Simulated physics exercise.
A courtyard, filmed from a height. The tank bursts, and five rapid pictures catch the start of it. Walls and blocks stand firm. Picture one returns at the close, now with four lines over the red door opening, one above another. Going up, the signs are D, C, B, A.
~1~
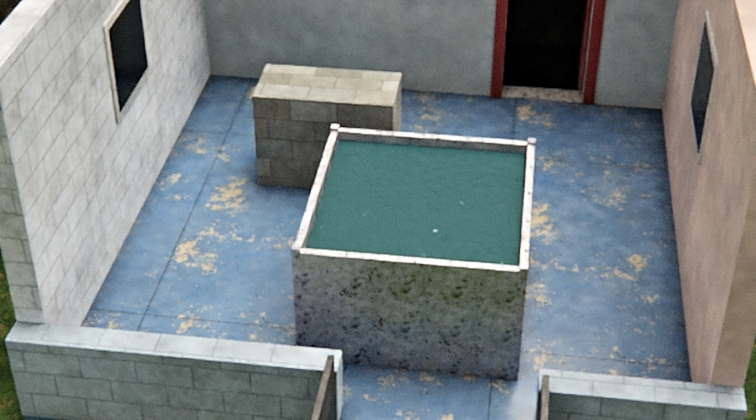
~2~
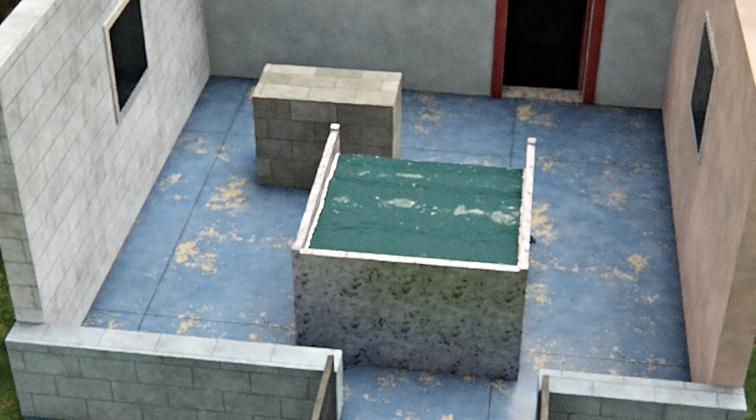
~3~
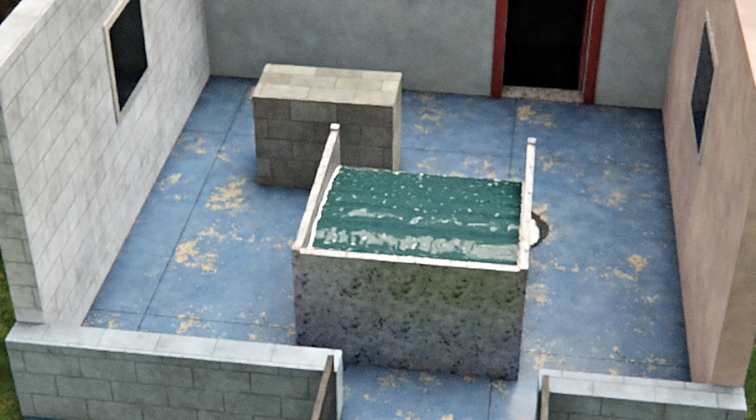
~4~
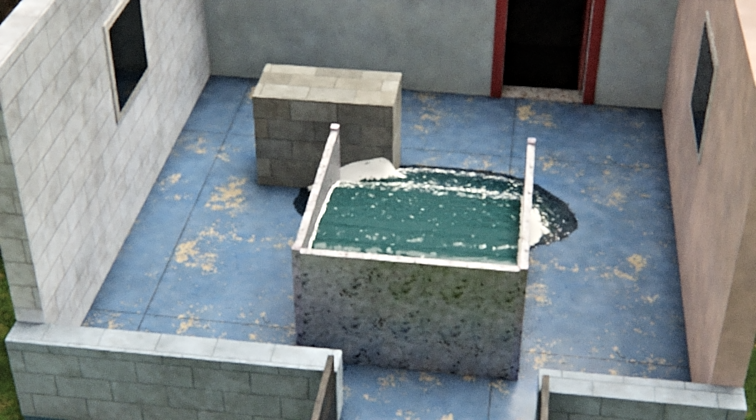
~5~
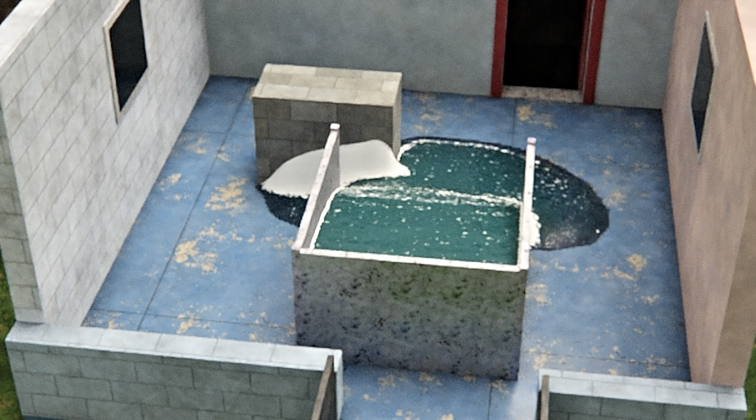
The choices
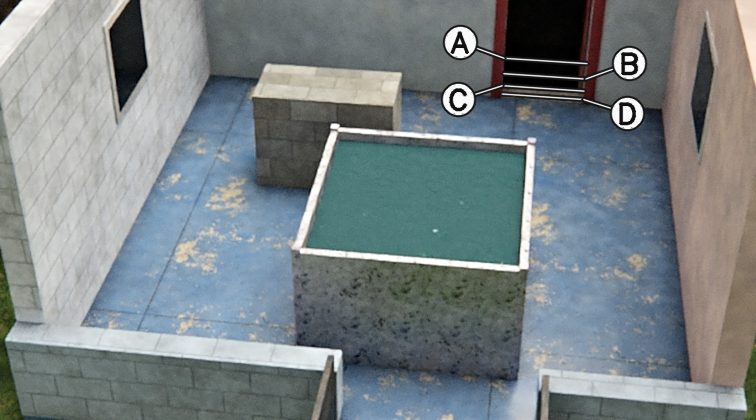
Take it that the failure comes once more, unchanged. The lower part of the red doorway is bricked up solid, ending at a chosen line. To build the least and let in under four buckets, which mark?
The limit is A.
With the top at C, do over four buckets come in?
Yes.
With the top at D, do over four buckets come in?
Yes, it does.
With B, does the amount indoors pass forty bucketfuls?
No, it does not.
On the marked copy, A at (545, 60); B at (544, 76); C at (543, 88); D at (542, 96); from the bottom up D, C, B, A.
Choosing A, a bucket or two gets in.
Choosing B, about 13 bucketfuls get in.
Choosing C, dozens of bucketfuls pour in.
Choosing D, dozens of bucketfuls pour in.
